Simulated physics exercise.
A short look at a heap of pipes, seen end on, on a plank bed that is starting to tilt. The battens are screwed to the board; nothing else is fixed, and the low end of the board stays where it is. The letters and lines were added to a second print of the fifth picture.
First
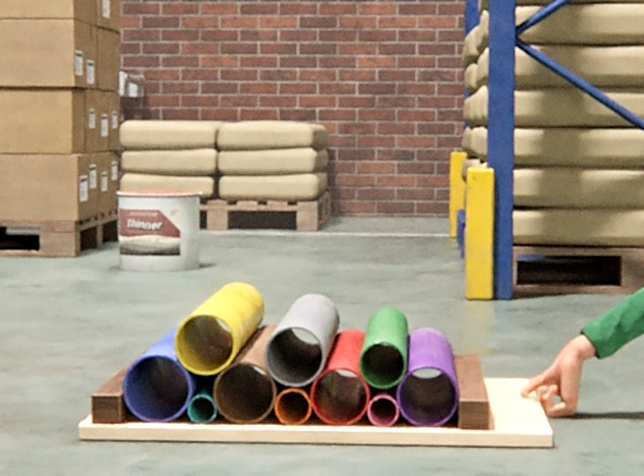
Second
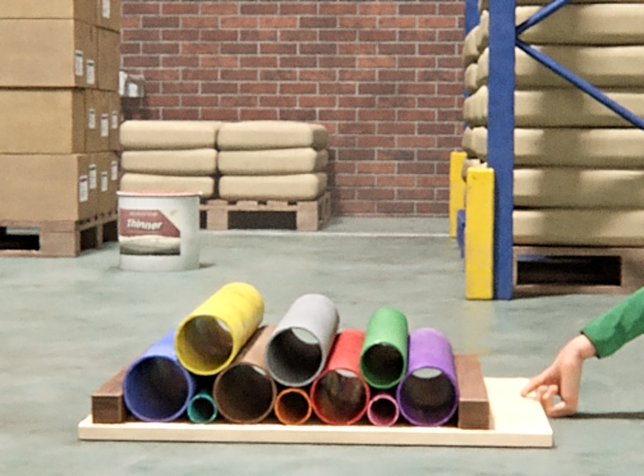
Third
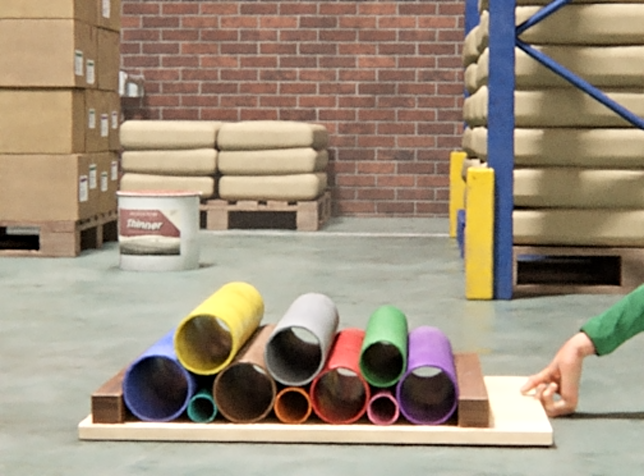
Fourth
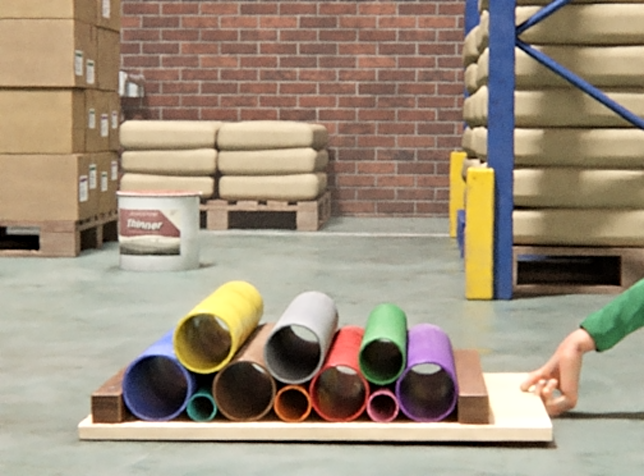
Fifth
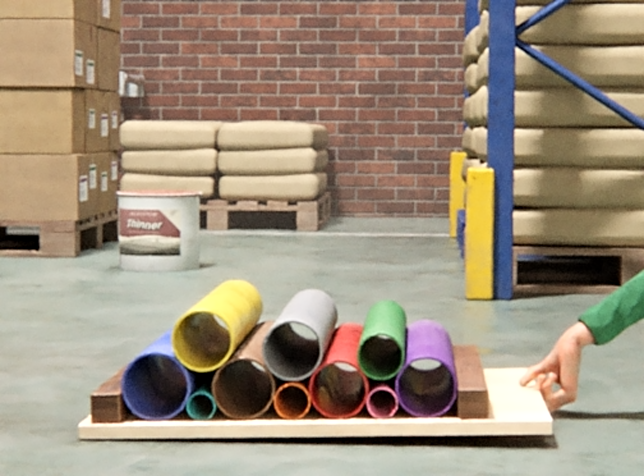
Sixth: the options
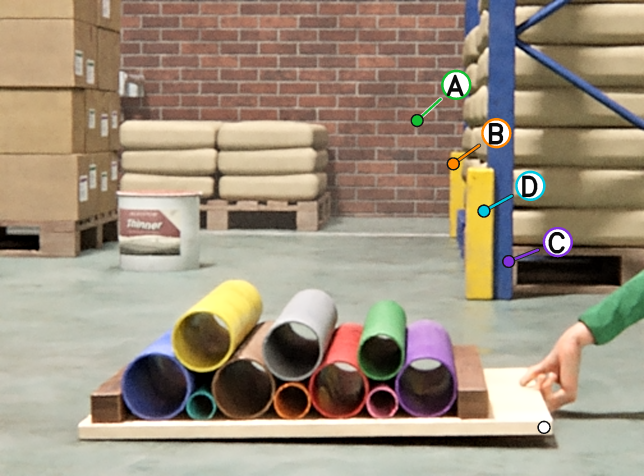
A plank bed of colourful pipes tilts slightly as a hand raises its right end.
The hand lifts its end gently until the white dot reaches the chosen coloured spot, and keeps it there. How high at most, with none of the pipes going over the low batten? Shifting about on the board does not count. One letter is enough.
Lift it to A and no more.
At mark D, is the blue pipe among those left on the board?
Yes.
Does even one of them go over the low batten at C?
No.
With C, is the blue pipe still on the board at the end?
Yes, with C.
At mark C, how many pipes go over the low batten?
At C the number is none.
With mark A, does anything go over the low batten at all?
No.
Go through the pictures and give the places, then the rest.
Pink pipe (383, 411); purple pipe (428, 397); grey pipe (295, 356), in the first picture.
Grey pipe (295, 356); yellow pipe (205, 343), in the second picture.
Board (323, 392); pink pipe (383, 409); purple pipe (427, 395), in the third picture.
Board (323, 390); blue pipe (157, 387), in the fourth picture.
Board (323, 387); blue pipe (156, 386), in the fifth picture.
On the marked copy, A at (417, 120); B at (454, 164); C at (509, 261); D at (484, 211); the white dot at (544, 427).
Following A. Soon after the start, board at 22°.
Later, board at 42°.
In the end, board at 43°, none over the low batten.
As for the rest, B none over the low batten; C none over the low batten; D none over the low batten.
